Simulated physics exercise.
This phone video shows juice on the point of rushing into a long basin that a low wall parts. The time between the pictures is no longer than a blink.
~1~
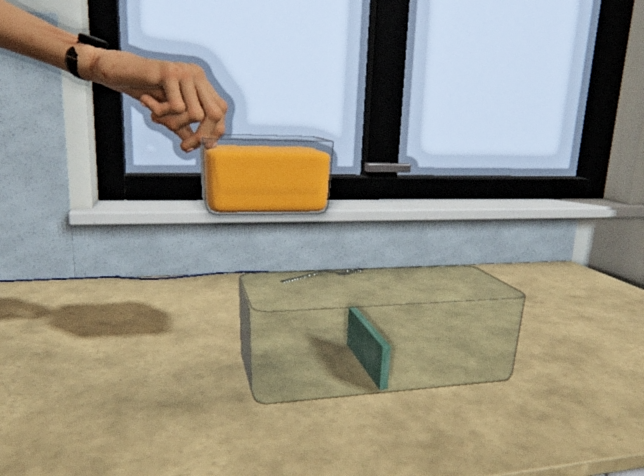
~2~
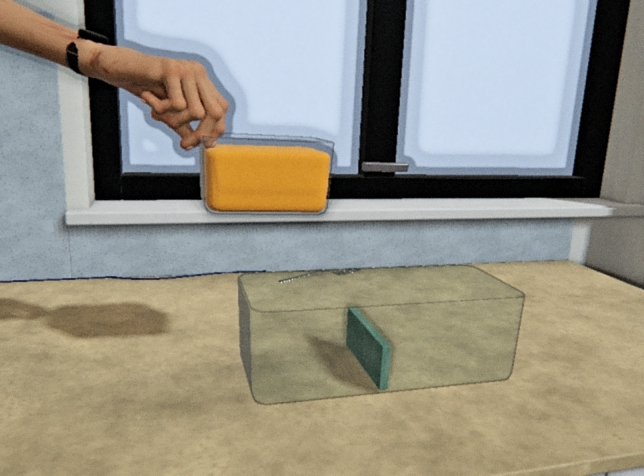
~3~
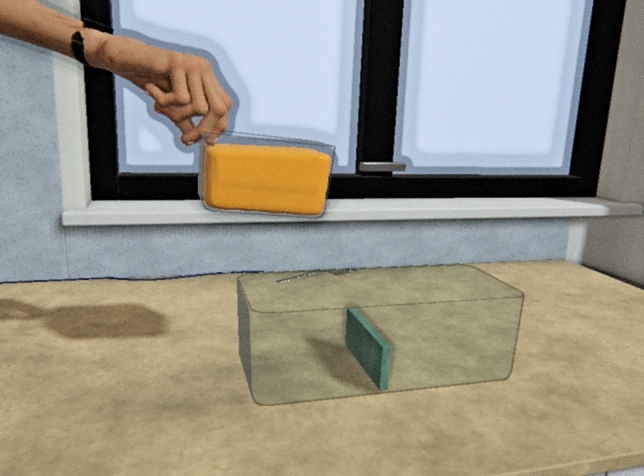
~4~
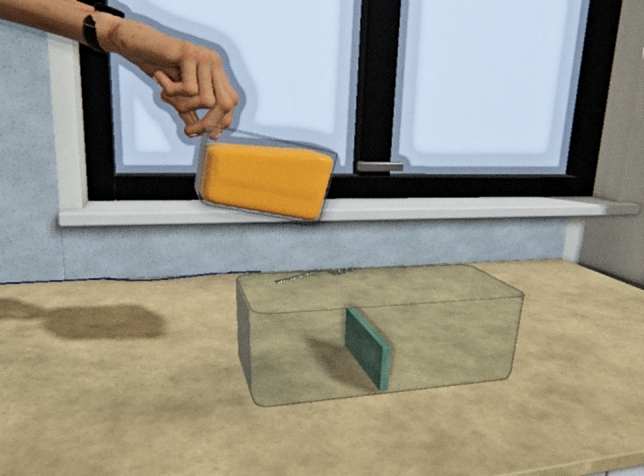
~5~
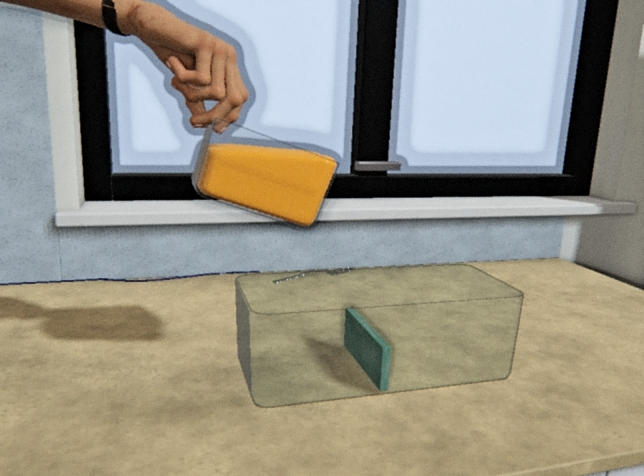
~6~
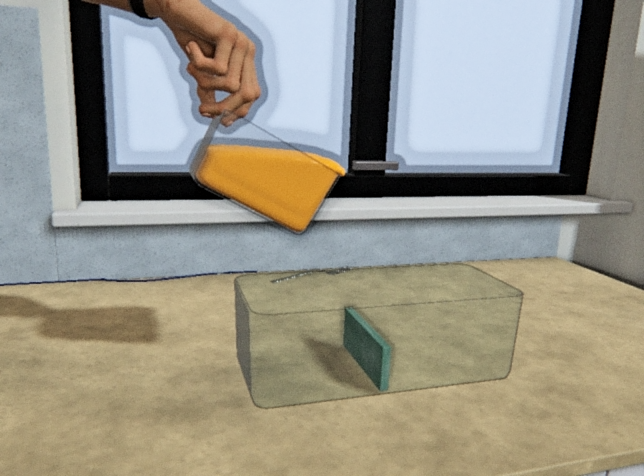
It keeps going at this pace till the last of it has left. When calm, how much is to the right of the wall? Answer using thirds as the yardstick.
Between a third and two thirds of it.
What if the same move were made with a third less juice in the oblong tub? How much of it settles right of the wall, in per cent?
25 %.
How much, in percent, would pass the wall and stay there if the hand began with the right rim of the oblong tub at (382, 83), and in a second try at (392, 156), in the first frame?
In order, some 85 and 95 percent.
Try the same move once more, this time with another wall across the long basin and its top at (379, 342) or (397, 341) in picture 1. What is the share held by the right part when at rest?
Roughly 45 % and then 15 %.
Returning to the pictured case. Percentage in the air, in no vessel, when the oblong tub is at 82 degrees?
I'd reckon some 40 per cent.
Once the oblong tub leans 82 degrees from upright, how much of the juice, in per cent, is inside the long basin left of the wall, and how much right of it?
About 5 % left and about 20 % right.
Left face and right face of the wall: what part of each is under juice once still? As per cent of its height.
Roughly 30 percent left, 30 percent right.
A moment on, the oblong tub is tipped on its side and 37 per cent is still to pour, 3 is left of the wall and 19 right of it.
Next, the oblong tub is tipped on its side and 11 per cent is still to pour, 25 is left of the wall and 55 right of it.
Then the oblong tub is tipped on its side and 3 per cent is still to pour, 36 is left of the wall and 55 right of it.
Later the oblong tub is tipped on its side and 1 per cent is still to pour, 40 is left of the wall and 55 right of it.
Finally, 42 per cent lies left of the wall, 55 right of it and 3 outside.
